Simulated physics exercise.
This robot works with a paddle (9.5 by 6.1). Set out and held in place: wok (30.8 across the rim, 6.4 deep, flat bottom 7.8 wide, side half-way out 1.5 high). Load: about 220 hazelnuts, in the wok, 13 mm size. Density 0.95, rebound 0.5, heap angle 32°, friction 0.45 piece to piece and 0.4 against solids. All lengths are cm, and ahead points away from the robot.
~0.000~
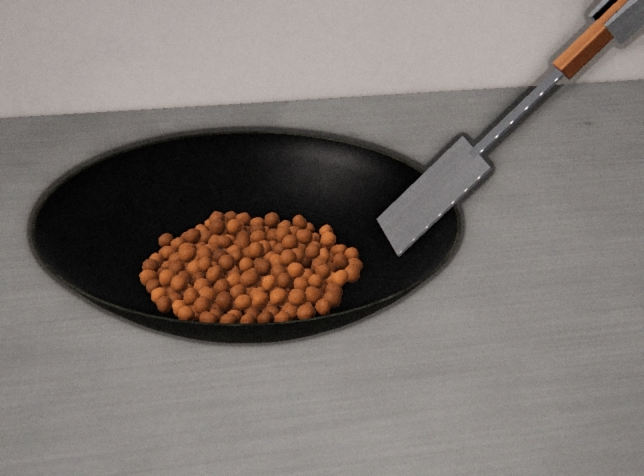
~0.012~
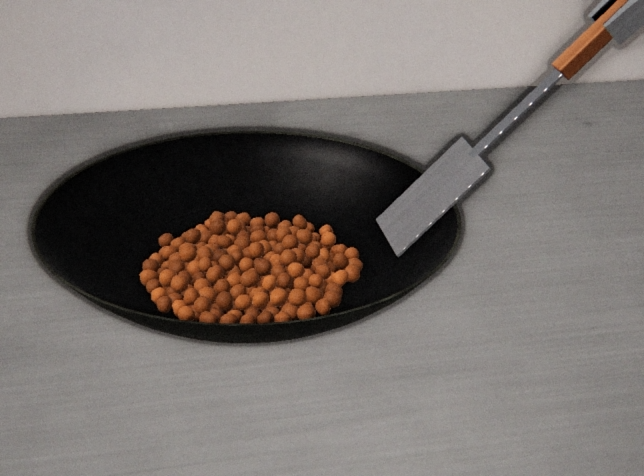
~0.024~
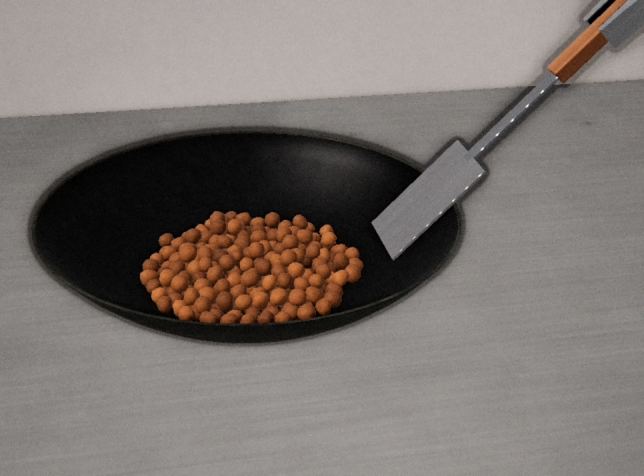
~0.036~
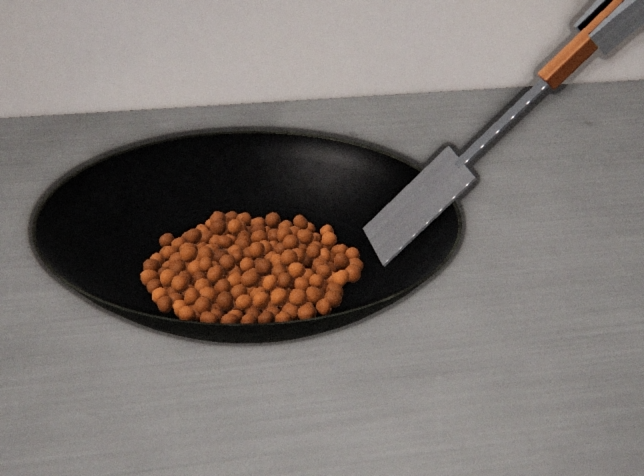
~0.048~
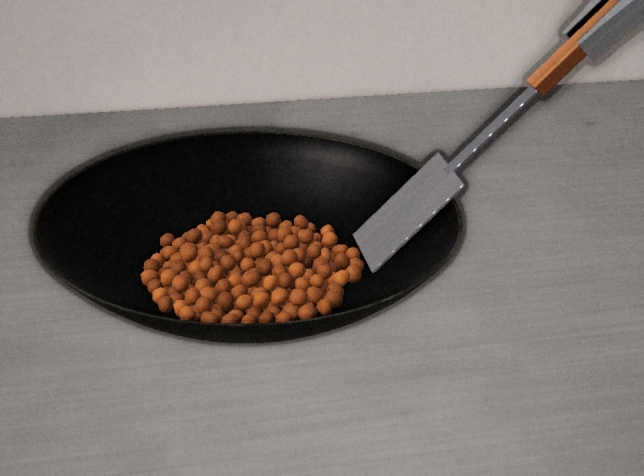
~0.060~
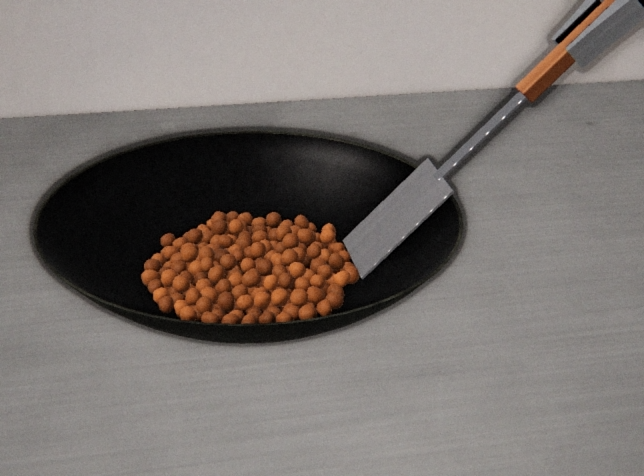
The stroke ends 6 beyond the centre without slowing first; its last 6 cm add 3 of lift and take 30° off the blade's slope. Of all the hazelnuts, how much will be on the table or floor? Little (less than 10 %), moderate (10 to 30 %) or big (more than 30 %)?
A little share, less than 10 %, ends on the table or floor.
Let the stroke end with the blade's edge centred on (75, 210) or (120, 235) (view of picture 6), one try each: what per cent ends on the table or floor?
About 25 and 5 per cent.
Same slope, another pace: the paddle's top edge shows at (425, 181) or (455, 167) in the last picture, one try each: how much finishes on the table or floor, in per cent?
Some 0 and 0 per cent.
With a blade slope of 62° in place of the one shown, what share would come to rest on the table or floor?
Then about 0 per cent.
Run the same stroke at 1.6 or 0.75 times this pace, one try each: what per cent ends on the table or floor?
Some 0 and 0 per cent.
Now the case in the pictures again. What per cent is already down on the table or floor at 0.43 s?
Roughly 0 per cent.
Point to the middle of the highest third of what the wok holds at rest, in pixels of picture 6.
Near (141, 260).
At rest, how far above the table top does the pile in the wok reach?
Roughly 5.0 cm.
After 0.13 s, sloping 45°, highest piece 4 above the table; 225 in the wok.
After 0.20 s, sloping 35°, highest piece 4 above the table; 225 in the wok.
After 0.43 s, sloping 15°, highest piece 5 above the table; 225 in the wok.
After 1.48 s, sloping 15°, highest piece 5 above the table; 225 in the wok.
At rest, 225 in the wok. That is 0 % on the table or floor.
